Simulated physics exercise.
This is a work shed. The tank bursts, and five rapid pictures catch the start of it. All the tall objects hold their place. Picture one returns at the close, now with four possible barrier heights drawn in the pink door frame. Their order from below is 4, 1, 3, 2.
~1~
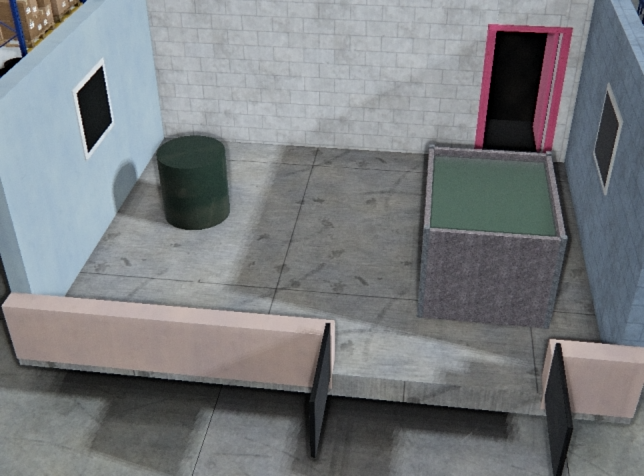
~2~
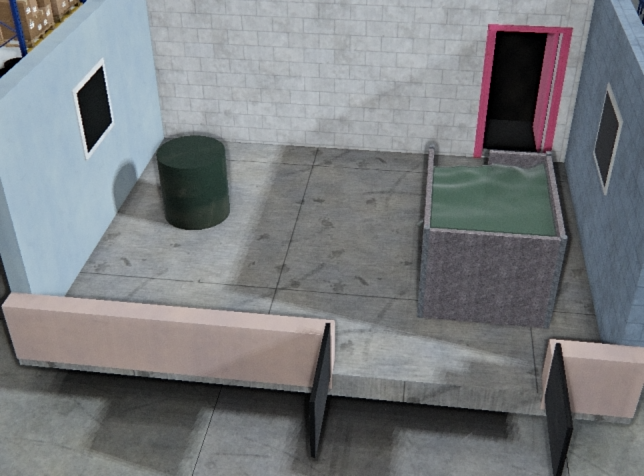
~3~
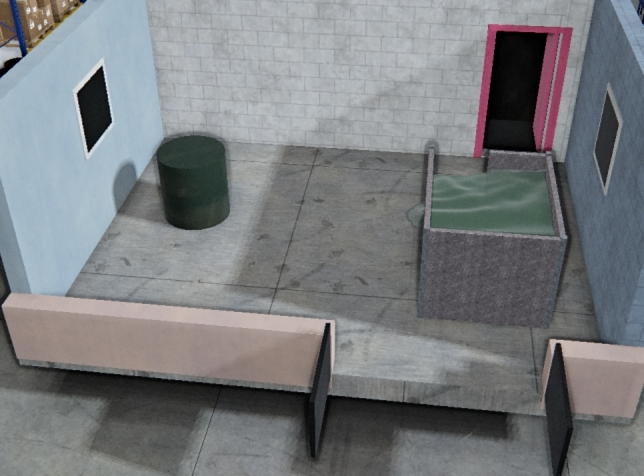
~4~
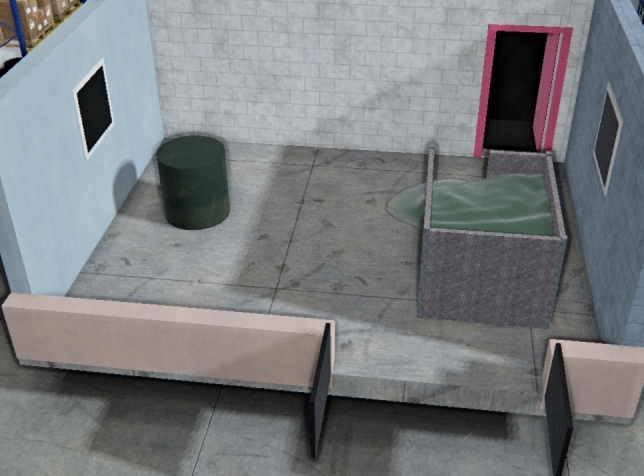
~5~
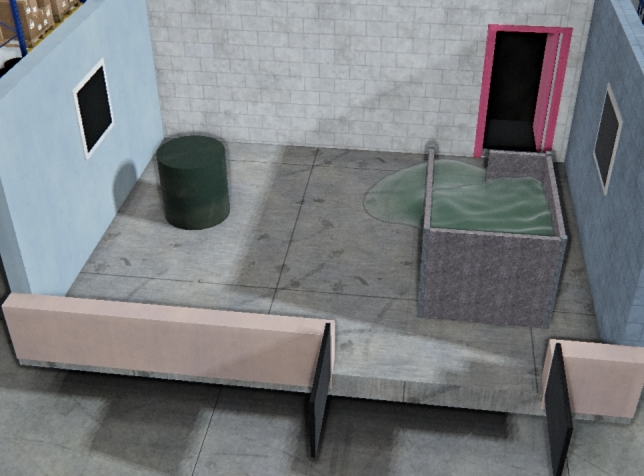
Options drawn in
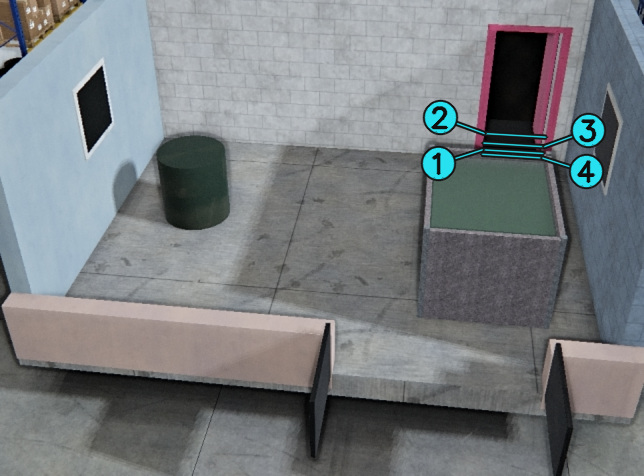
The clip opens on a work shed with a dark green drum at left and still green water filling a grey tank near a pink doorway. The water begins to ripple and its level drops, then it pours out of the tank's left side and spreads leftward in a widening, rounded sheet across the grey floor.
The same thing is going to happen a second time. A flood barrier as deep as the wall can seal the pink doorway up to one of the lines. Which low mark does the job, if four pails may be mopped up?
Line 2.
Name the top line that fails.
The answer is 3.
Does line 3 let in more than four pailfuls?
Yes, that goes wrong.
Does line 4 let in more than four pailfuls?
Yes, that goes wrong.
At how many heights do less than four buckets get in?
One of the four.
In cyan, 1 at (512, 151); 2 at (515, 135); 3 at (513, 144); 4 at (512, 156); from the bottom up 4, 1, 3, 2.
With 1, dozens of bucketfuls pour in.
With 2, a splash gets over, under a bucket.
With 3, about 8 bucketfuls get in.
With 4, dozens of bucketfuls pour in.
